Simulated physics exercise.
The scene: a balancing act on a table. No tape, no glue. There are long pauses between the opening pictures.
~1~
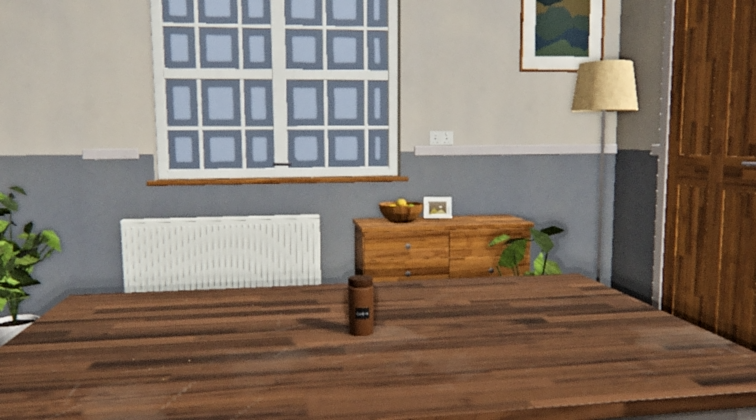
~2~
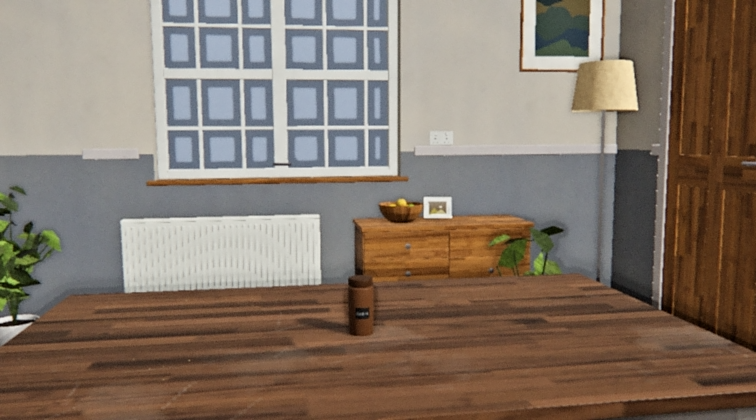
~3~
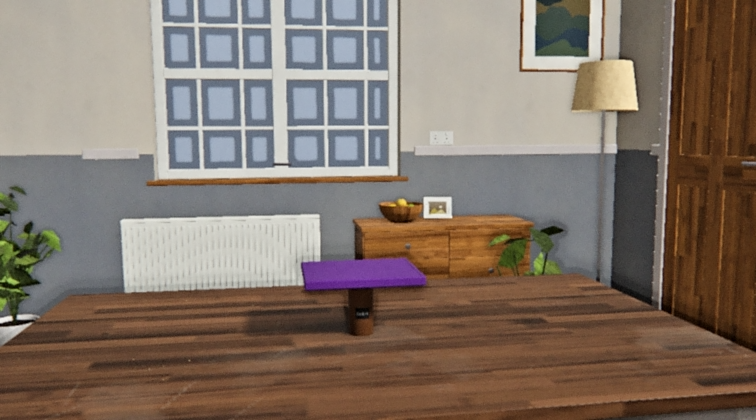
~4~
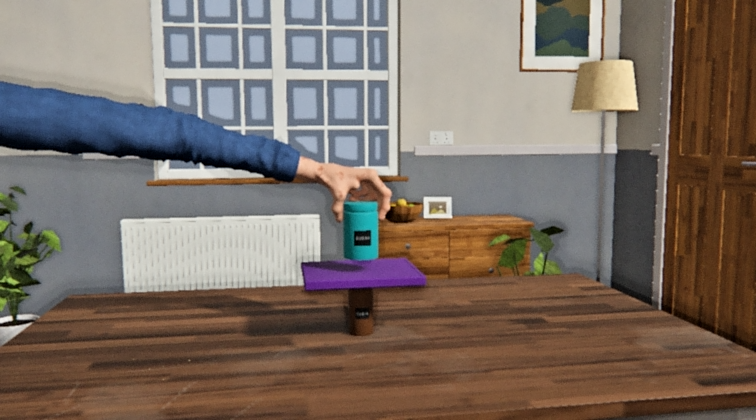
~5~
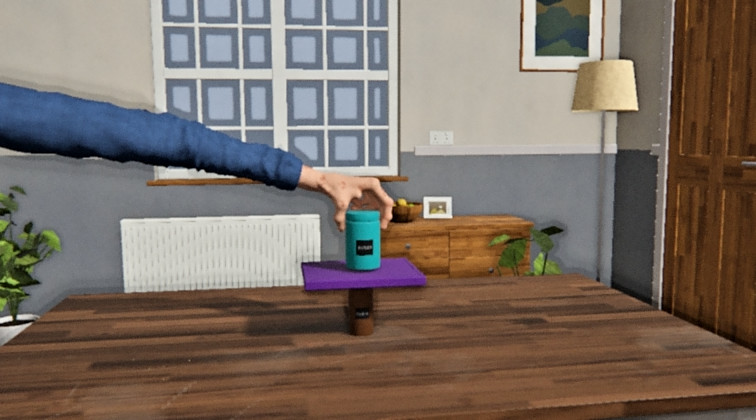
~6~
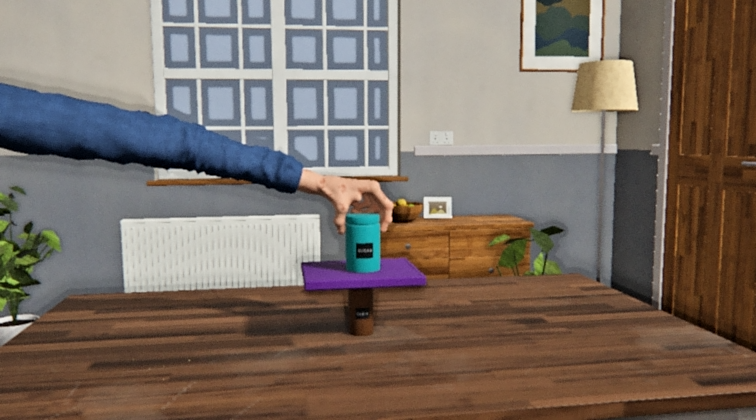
A blue-sleeved arm reached in from the left and lowered a turquoise jar onto a purple board, which had appeared on top of a small brown shaker on the wooden table, and kept holding it.
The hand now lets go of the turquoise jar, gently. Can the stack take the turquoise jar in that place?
As it turns out, it keeps its balance.
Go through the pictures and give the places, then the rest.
The last thing is not in view yet; brown shaker (361, 305), in the first picture.
The last thing is not in view yet; brown shaker (361, 305), in the second picture.
The last thing is not in view yet; brown shaker (361, 305), in the third picture.
Still above its spot; turquoise jar (361, 230); brown shaker (361, 305), in the fourth picture.
Still above its spot; turquoise jar (363, 239); brown shaker (361, 305), in the fifth picture.
Set down, still held; turquoise jar (363, 242); brown shaker (361, 305), in the sixth picture.
Then, 0.30 s on from there, no change.
Then, 1.00 s on from there, turquoise jar resting near (363, 243).
In the end, all 3 unmoved. At the end, from the last picture's camera, turquoise jar near (363, 243). The stack holds.
